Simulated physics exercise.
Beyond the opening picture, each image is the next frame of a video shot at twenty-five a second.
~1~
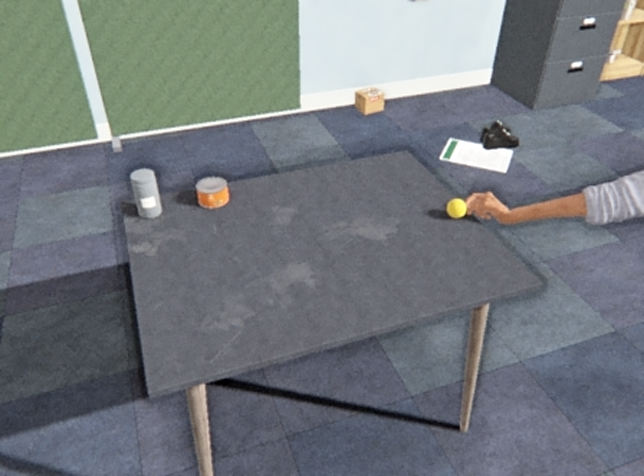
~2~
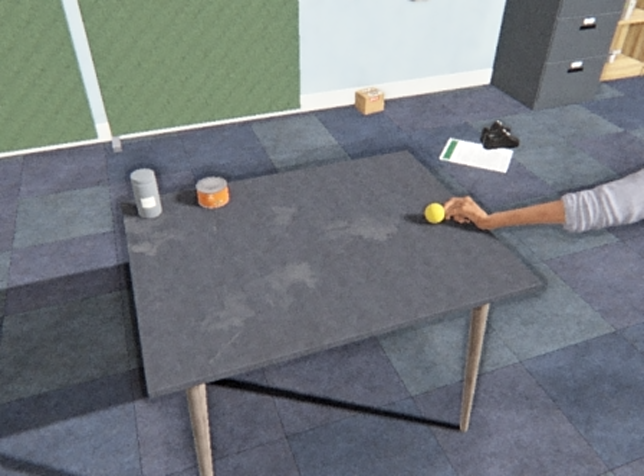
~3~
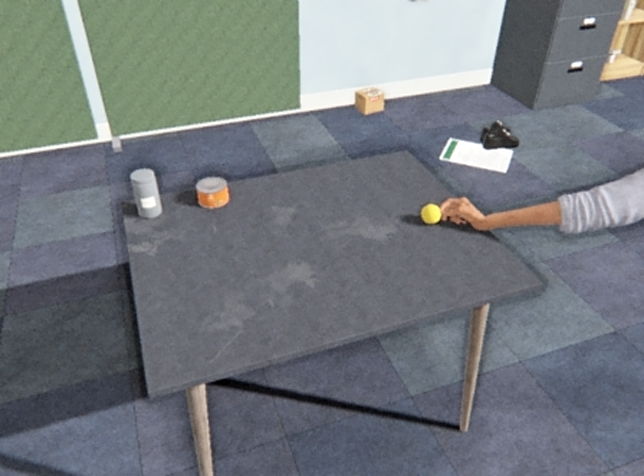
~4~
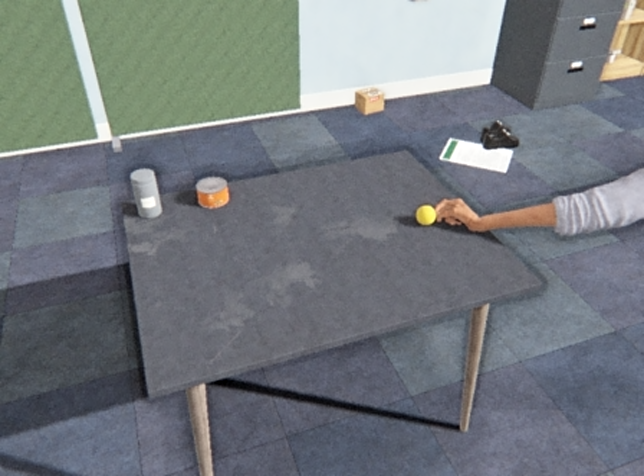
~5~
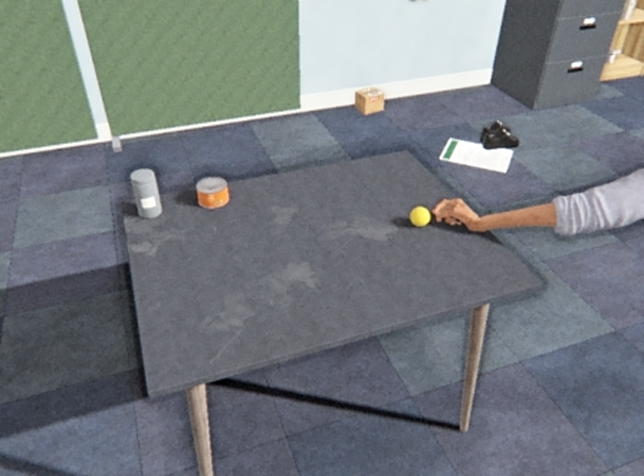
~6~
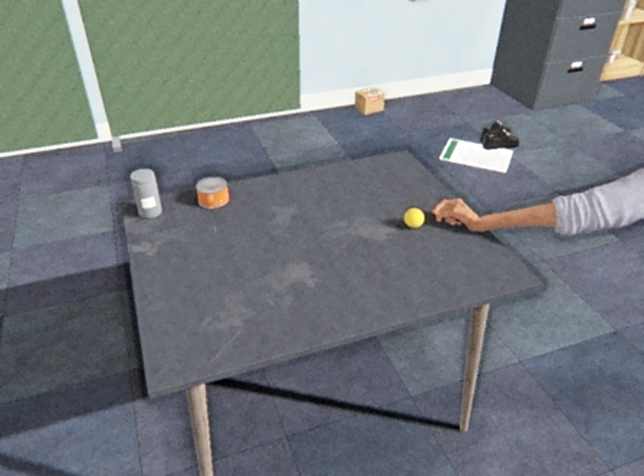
A hand pushes a yellow lemon left across the dark table and releases it rolling.
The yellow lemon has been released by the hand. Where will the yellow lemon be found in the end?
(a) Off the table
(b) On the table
The answer is b.
Then, 0.20 s after the last picture, yellow lemon rolled well along near (387, 224).
Then, 0.40 s after the last picture, yellow lemon rolled well along near (362, 229).
Then, 0.70 s after the last picture, yellow lemon rolled well along near (330, 237).
Then, 1.20 s after the last picture, yellow lemon rolled well along near (294, 245).
At rest, moved from the start, yellow lemon. Seen from the same camera at the end, yellow lemon near (281, 247).
